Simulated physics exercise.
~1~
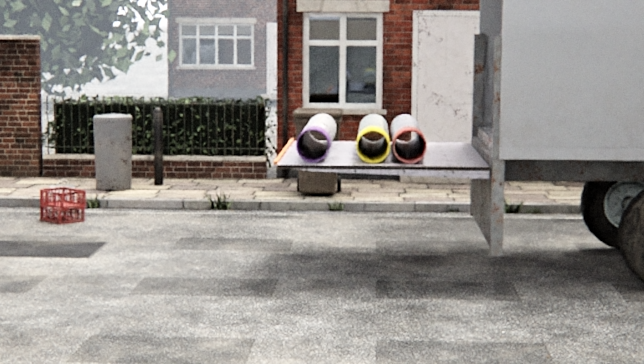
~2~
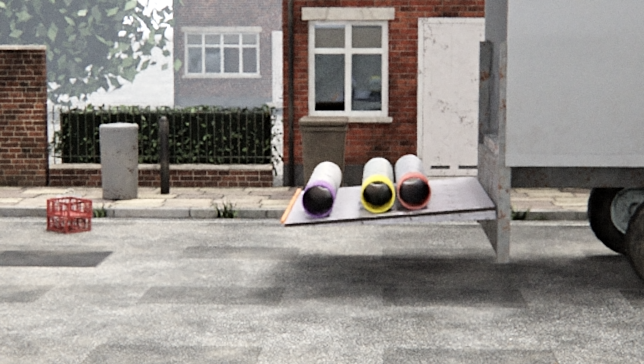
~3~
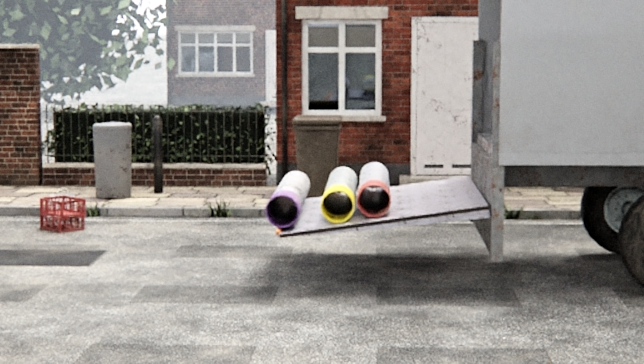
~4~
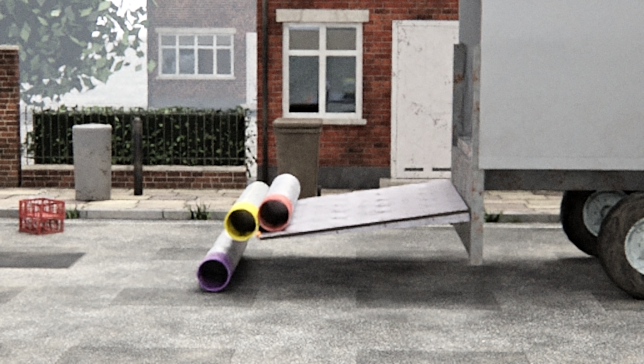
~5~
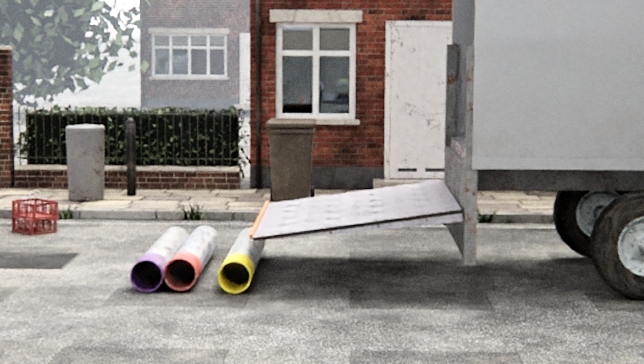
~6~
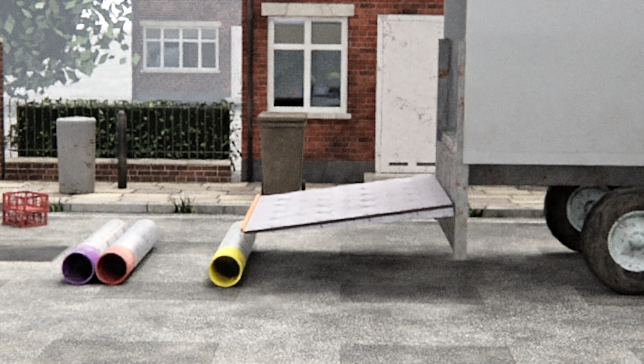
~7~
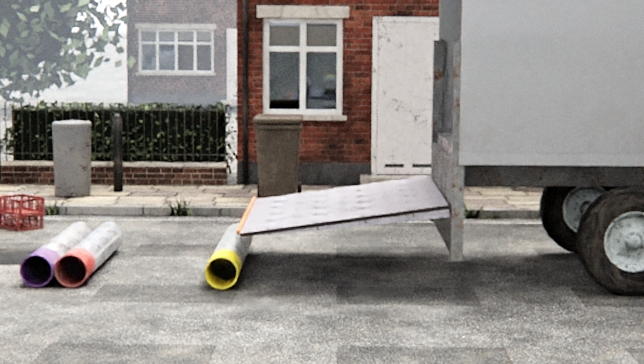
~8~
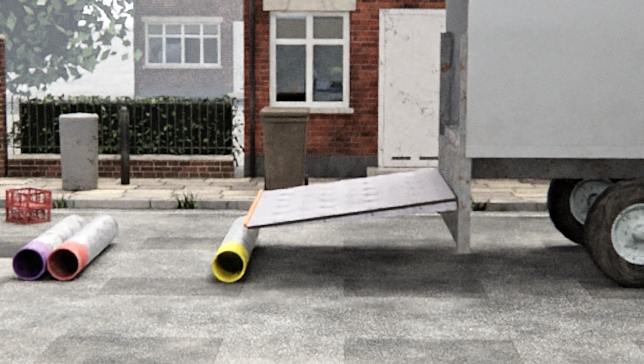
A lorry's tail-lift came down a little and tipped outwards, and three pipes rolled left off its edge, purple first. Yellow came to rest by the plate's edge, while purple and red rolled farther left and ended side by side on the road.
